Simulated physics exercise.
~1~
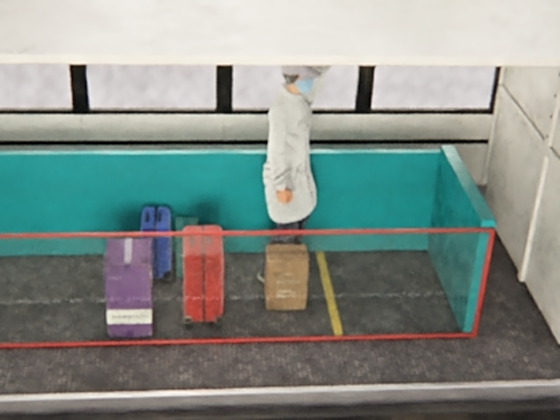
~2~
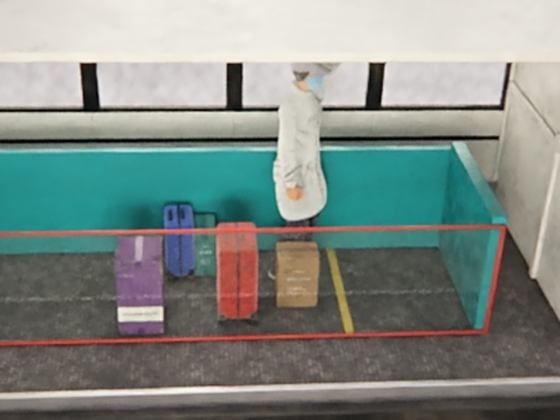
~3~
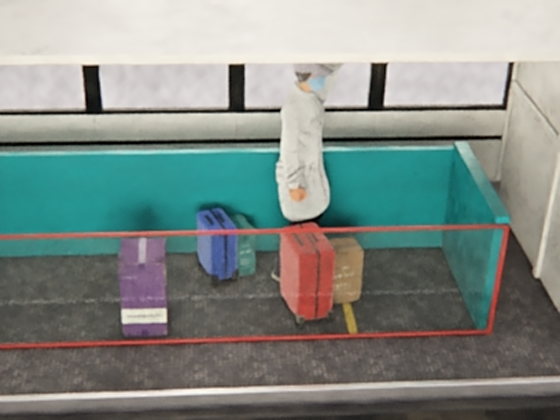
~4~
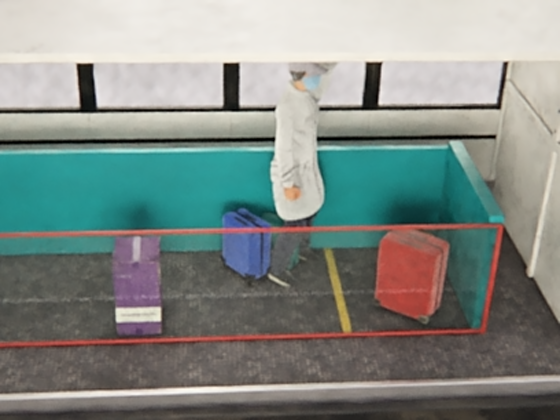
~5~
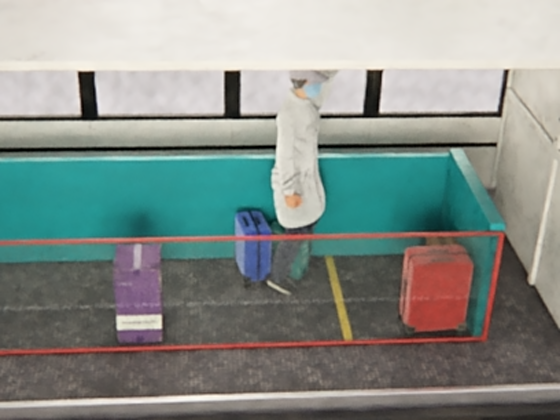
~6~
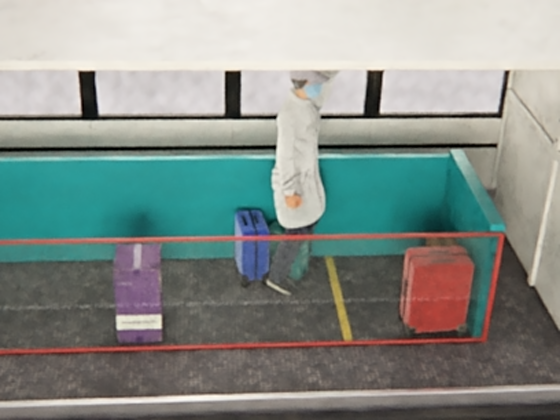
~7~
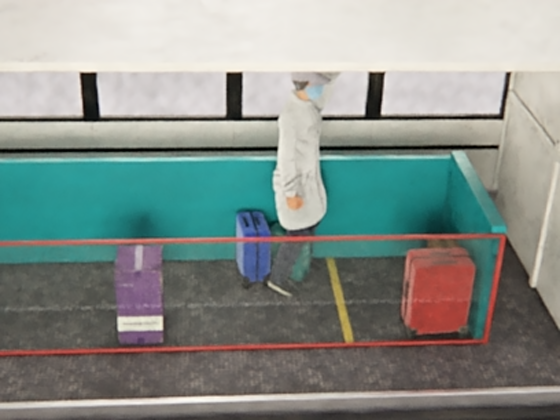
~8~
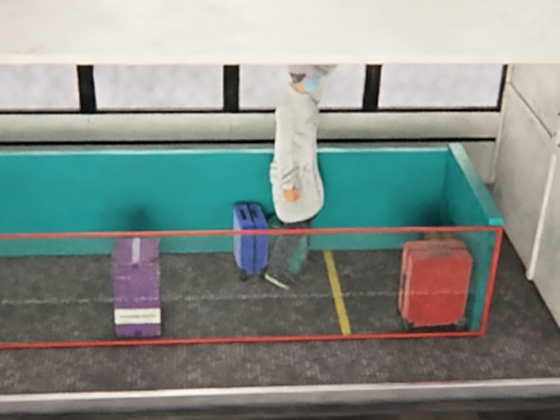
The footage shows a masked passenger standing still in a tram's luggage bay as a red case and a brown box slide right across a yellow line, stopping near the far end, while a blue case and a teal item shift right but stop short, and a purple bag stays put.
